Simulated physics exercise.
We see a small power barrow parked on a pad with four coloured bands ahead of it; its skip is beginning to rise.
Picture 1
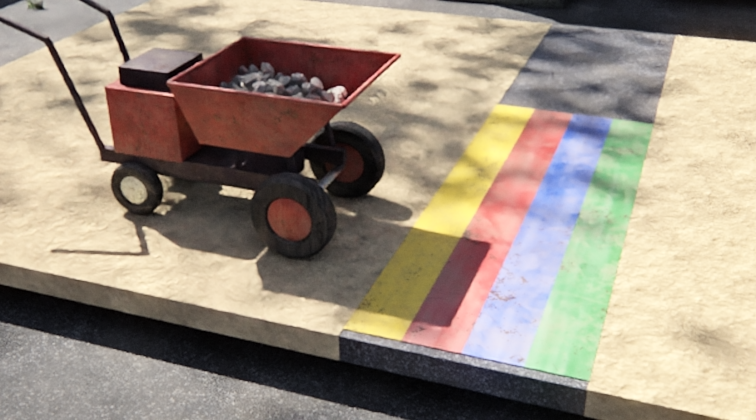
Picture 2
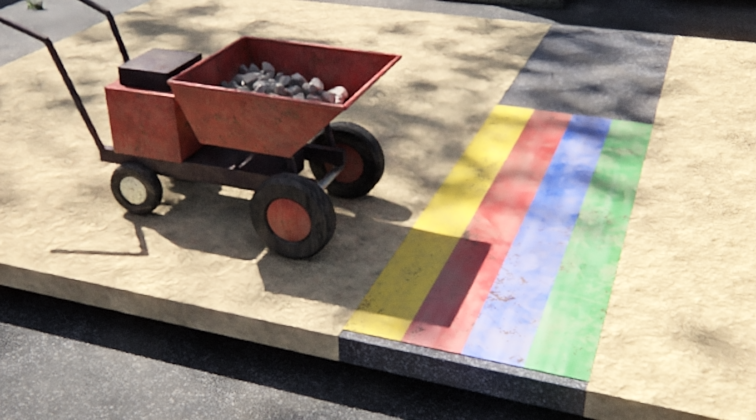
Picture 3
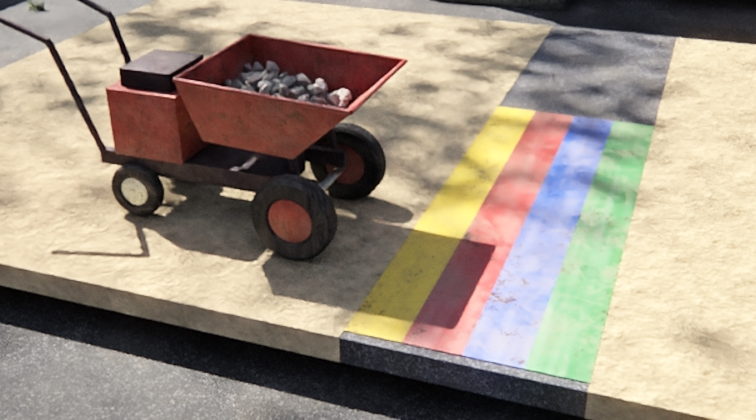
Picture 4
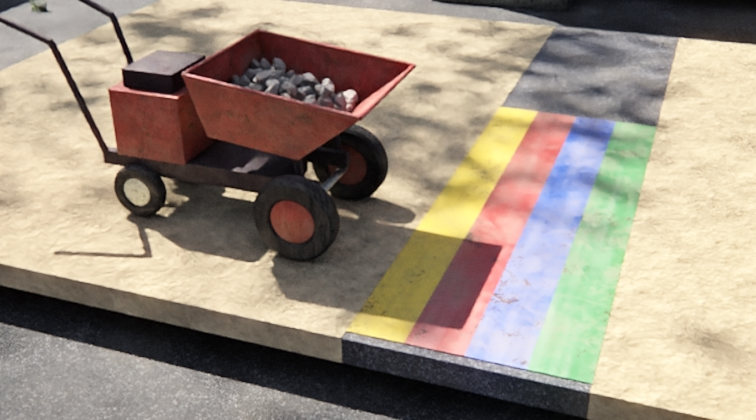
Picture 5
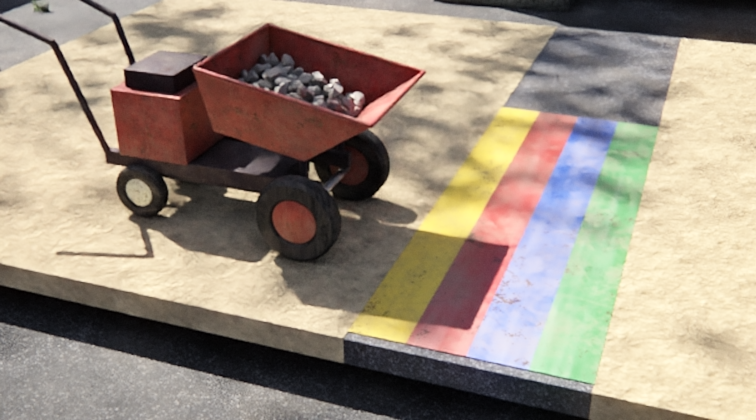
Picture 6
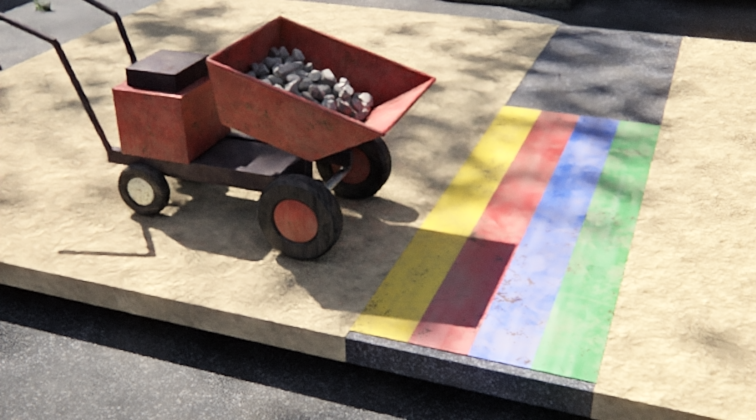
The video shows a small red power barrow loaded with broken stones, parked on a pad beside yellow, red, blue and green strips. Its skip gradually rises at the back and tilts forward to the right, while the wheels stay still.
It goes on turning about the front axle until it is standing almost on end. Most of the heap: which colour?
Colour: Red.
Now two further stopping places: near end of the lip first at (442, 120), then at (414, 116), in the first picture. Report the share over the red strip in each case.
In turn 0 and 0 in a hundred.
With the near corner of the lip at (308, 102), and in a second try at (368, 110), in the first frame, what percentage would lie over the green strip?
0 and 10 in a hundred, in that order.
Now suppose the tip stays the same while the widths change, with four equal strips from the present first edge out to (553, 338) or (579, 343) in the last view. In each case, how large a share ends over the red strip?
About 30 and 40 per cent.
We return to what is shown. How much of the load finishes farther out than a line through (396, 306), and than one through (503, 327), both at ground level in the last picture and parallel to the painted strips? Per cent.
Respectively 80 and 10 %.
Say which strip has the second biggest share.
Blue comes second.
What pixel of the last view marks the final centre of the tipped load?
Close to (495, 246), more or less.
Soon after the last picture, skip tipped steeply; all in the skip.
A little later, skip tipped steeply; about two thirds in the skip; a stray few over the yellow strip; about a quarter over the red strip.
Later still, skip tipped right over; about a quarter in the skip; a small part over the yellow strip; about half over the red strip; about a quarter over the blue strip; a stray few over the green strip.
At rest, skip tipped right over; about a quarter in the skip; a small part over the yellow strip; about half over the red strip; about a quarter over the blue strip; a stray few over the green strip.
